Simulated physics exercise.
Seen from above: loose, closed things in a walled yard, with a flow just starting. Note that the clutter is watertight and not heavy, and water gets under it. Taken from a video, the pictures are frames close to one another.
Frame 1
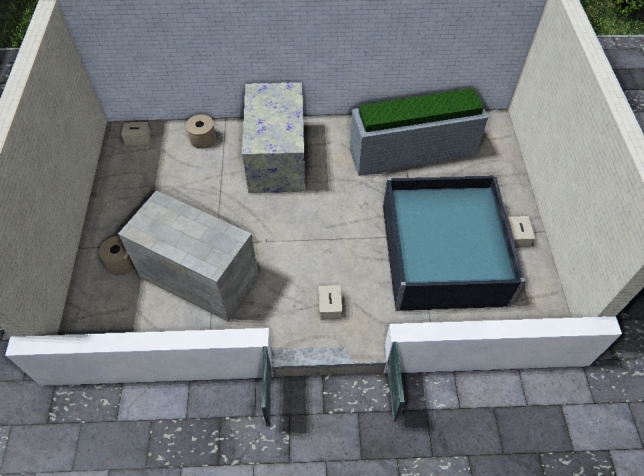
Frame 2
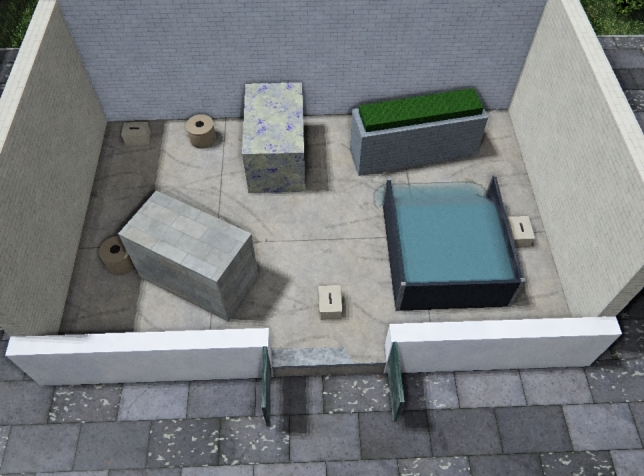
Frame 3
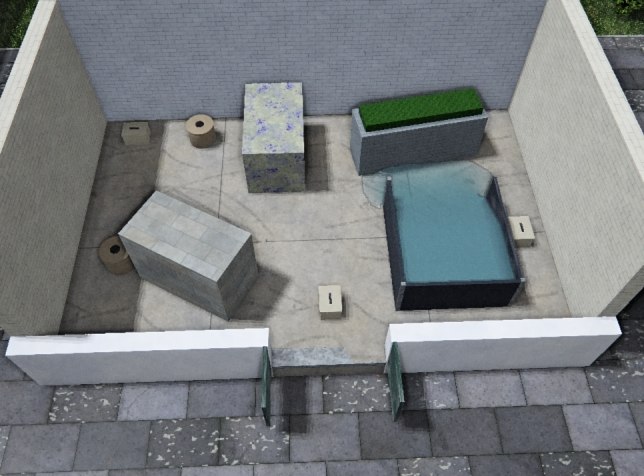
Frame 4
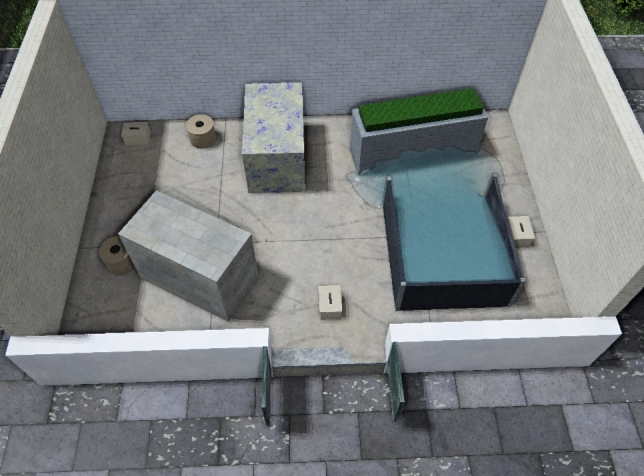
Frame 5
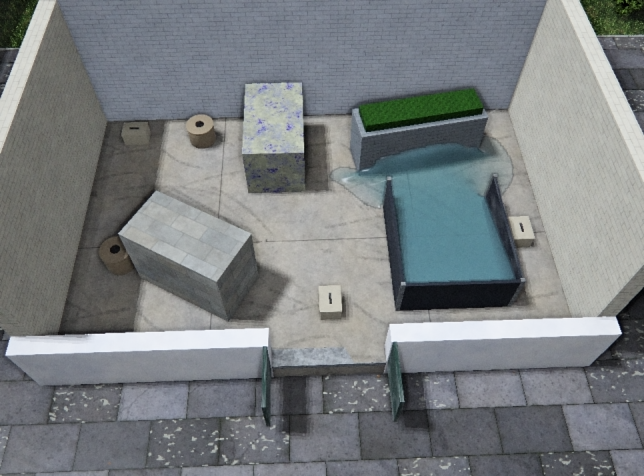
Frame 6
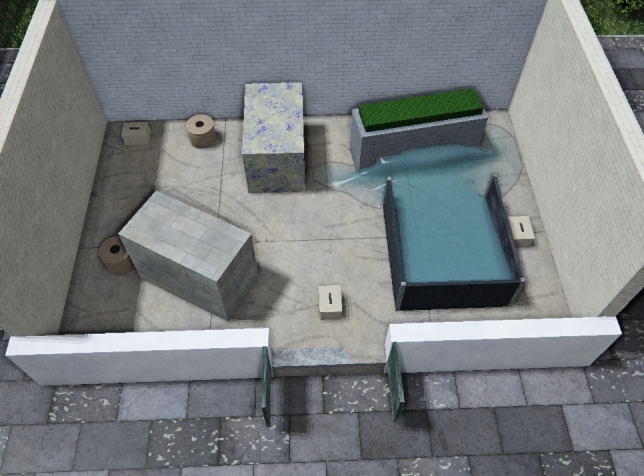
At the start, a dark-walled tank of blue water stands full in a walled yard among blocks, a grass-topped planter and small boxes. Its back wall disappears and water spreads across the floor toward the planter, then fans out left and right along its base, while the surrounding objects stay still.
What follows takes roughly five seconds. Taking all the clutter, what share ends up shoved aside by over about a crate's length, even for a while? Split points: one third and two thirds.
Band: Below one third.
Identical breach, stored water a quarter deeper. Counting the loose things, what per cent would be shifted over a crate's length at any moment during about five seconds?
I'd put it near 40 percent.
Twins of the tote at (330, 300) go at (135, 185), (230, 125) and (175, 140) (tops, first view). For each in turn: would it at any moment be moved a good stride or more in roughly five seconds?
The first travels far, the second sits tight and the third sits tight.
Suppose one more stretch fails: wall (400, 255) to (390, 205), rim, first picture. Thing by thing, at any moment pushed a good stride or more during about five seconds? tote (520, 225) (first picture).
Falls short.
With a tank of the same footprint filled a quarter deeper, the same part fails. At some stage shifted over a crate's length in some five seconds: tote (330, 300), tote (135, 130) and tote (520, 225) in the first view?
Respectively, gets that far, never gets that far, gets that far.
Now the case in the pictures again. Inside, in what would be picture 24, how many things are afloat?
I make it 1.
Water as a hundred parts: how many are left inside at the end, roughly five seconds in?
Roughly 98 in a hundred.
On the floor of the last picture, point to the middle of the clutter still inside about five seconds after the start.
Close to (233, 227).
A moment on, 0 of 5 are well off their spots; 0 afloat.
Next, 0 of 5 are well off their spots; 1 afloat.
Later, 1 of 5 are well off their spots; 1 afloat.
In the end, 1 of 5 are well off their spots, and 1 have been at some point; 3 afloat.
